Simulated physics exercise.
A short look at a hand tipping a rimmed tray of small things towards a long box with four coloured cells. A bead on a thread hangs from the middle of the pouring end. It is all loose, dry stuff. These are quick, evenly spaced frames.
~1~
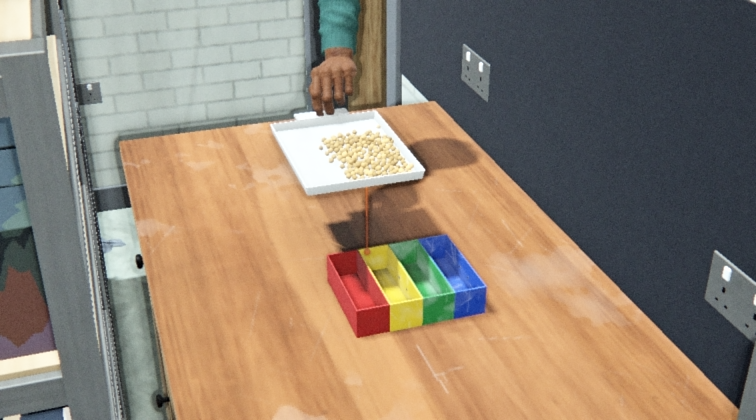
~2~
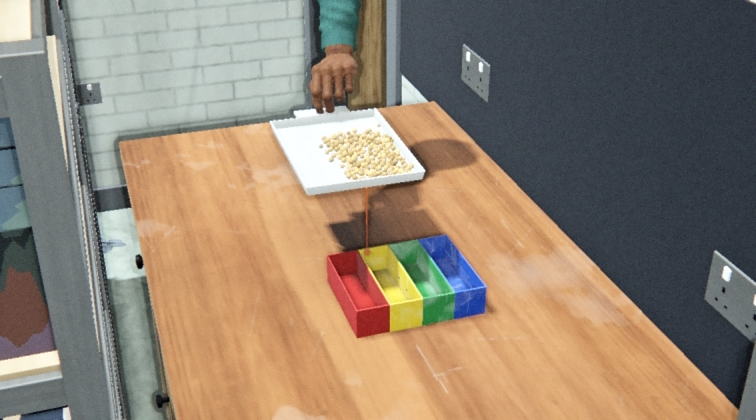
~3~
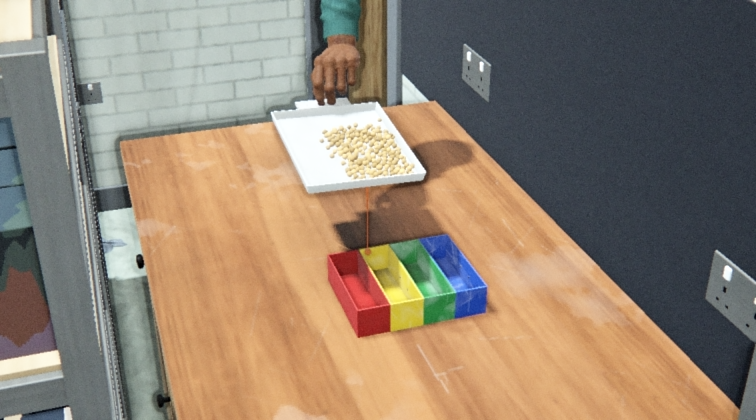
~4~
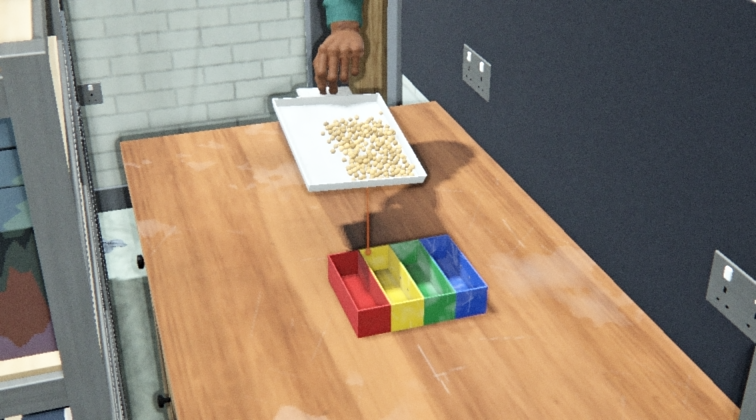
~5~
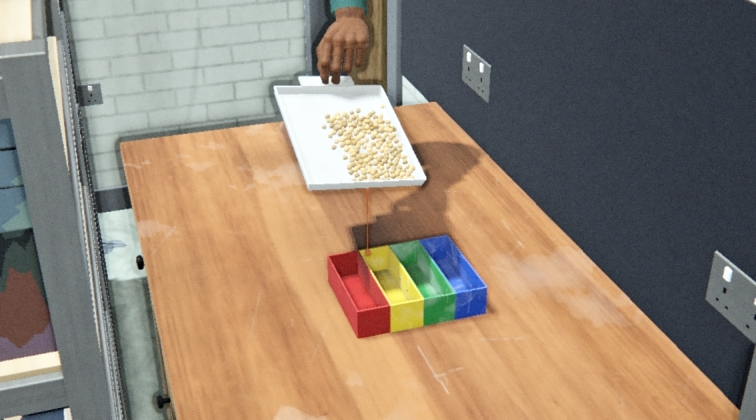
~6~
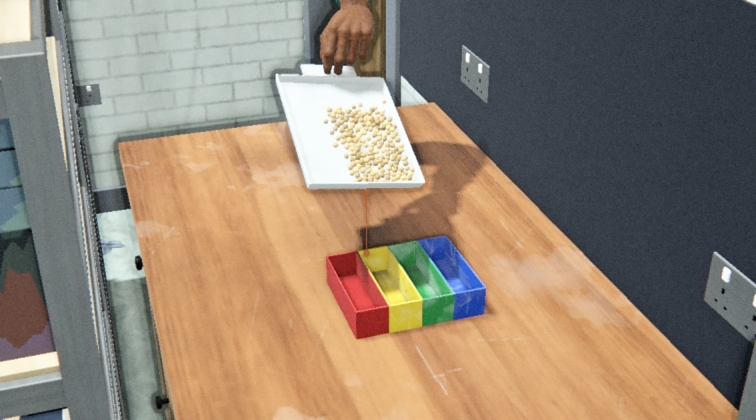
A hand held a white tray of dried chickpeas above a wooden table, near a box with red, yellow, green and blue cells, then gradually raised the back, tilting it towards the right front corner.
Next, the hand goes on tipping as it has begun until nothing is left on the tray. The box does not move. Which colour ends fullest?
It favours the green compartment.
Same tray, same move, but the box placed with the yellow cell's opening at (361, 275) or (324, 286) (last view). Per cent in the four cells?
About 90 and 30 per cent.
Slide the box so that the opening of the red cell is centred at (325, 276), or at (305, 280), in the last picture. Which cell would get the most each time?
At the first place that blue cell, at the second the blue one.
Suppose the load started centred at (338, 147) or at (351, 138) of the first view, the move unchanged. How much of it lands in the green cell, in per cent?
Roughly 60 per cent, and 60 per cent.
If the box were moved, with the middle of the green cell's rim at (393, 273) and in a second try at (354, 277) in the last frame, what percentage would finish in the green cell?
Near 30 % and 0 %.
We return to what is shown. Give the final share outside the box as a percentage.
It comes to 0 per cent or so.
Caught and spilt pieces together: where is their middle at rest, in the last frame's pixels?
Roughly at (412, 286).
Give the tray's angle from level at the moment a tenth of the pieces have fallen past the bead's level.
Near 115 degrees.
Just after the last frame, tray tipped steeply; almost all on the tray; just a few in the blue cell; just a few falling or outside the box.
A moment on, tray tipped past a quarter turn; roughly two thirds on the tray; just a few in the yellow cell; just a few in the green cell; just a few in the blue cell; just a few in the red cell; roughly a quarter falling or outside the box.
Further on, tray tipped past a quarter turn; roughly half in the green cell; roughly a quarter in the yellow cell; about a tenth in the blue cell; just a few in the red cell; just a few falling or outside the box.
When it is over, tray tipped past a quarter turn; roughly half in the green cell; roughly a quarter in the yellow cell; about a tenth in the blue cell; just a few in the red cell; just a few outside the box.
